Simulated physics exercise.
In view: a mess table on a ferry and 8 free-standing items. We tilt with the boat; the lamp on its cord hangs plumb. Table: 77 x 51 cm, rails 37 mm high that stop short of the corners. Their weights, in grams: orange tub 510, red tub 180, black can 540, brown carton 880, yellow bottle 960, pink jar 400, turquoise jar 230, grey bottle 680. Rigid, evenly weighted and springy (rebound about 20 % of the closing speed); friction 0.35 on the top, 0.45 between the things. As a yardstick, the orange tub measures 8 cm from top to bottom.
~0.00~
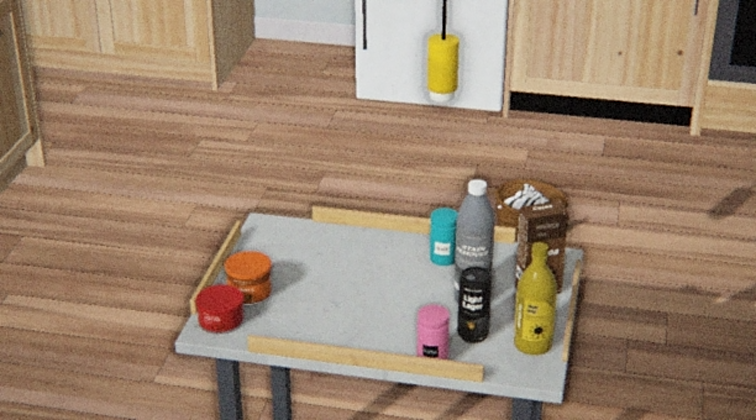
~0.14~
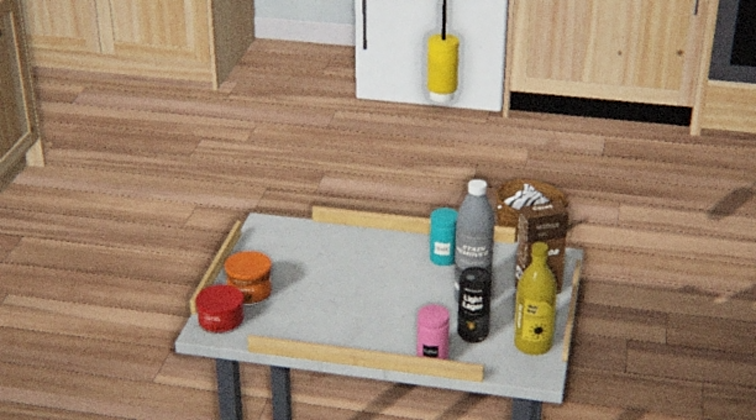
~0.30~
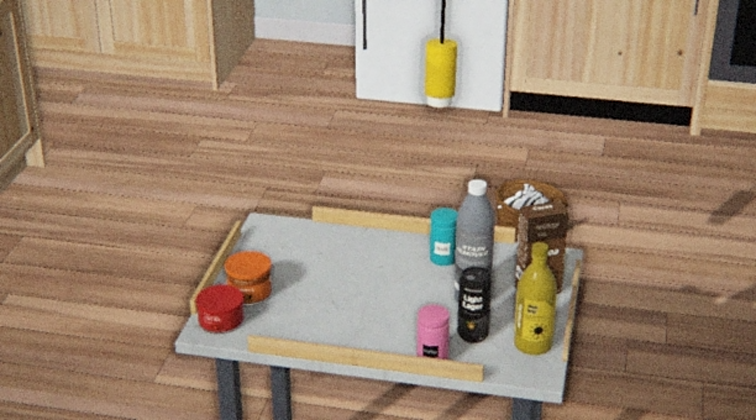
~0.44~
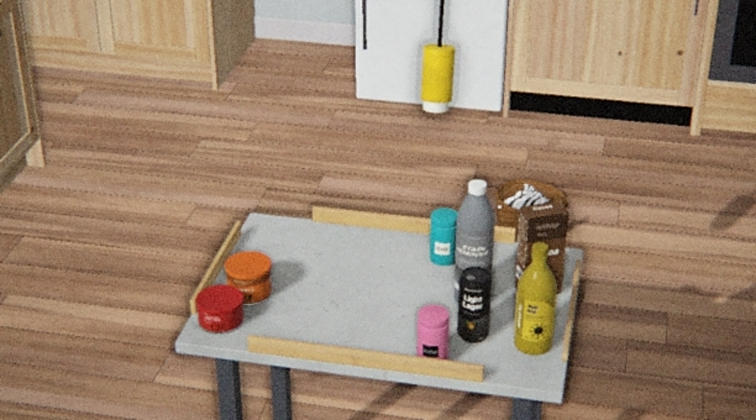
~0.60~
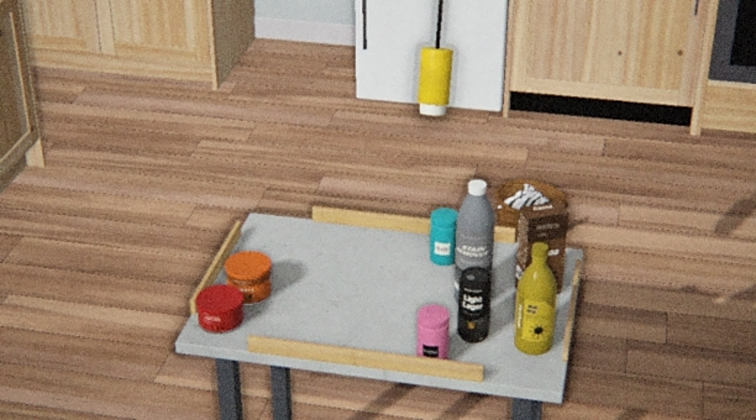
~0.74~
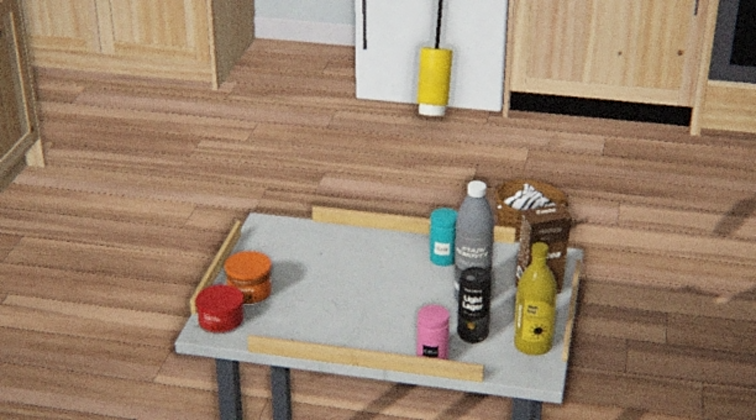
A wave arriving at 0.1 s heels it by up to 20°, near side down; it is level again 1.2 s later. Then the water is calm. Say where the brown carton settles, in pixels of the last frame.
It ends at about (558, 305).
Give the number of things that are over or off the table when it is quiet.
2 of them.
By 1.04 s, floor tilted 8°, near side down; brown carton rocked 73° off its seat near (561, 297); grey bottle rocked 21° off its seat; yellow bottle rocked 7° off its seat.
By 1.44 s, boat level; brown carton on its side near (558, 305); grey bottle rocked 52° off its seat; yellow bottle rocked 3° off its seat.
By 1.94 s, boat level; brown carton on its side near (558, 305); grey bottle on its side; yellow bottle 2 cm from its spot.
When it is over (4.1 s), lying over on the table, brown carton and grey bottle; the other 6 within 5 cm of the start. End places, in pixels of the last picture, brown carton near (558, 305).
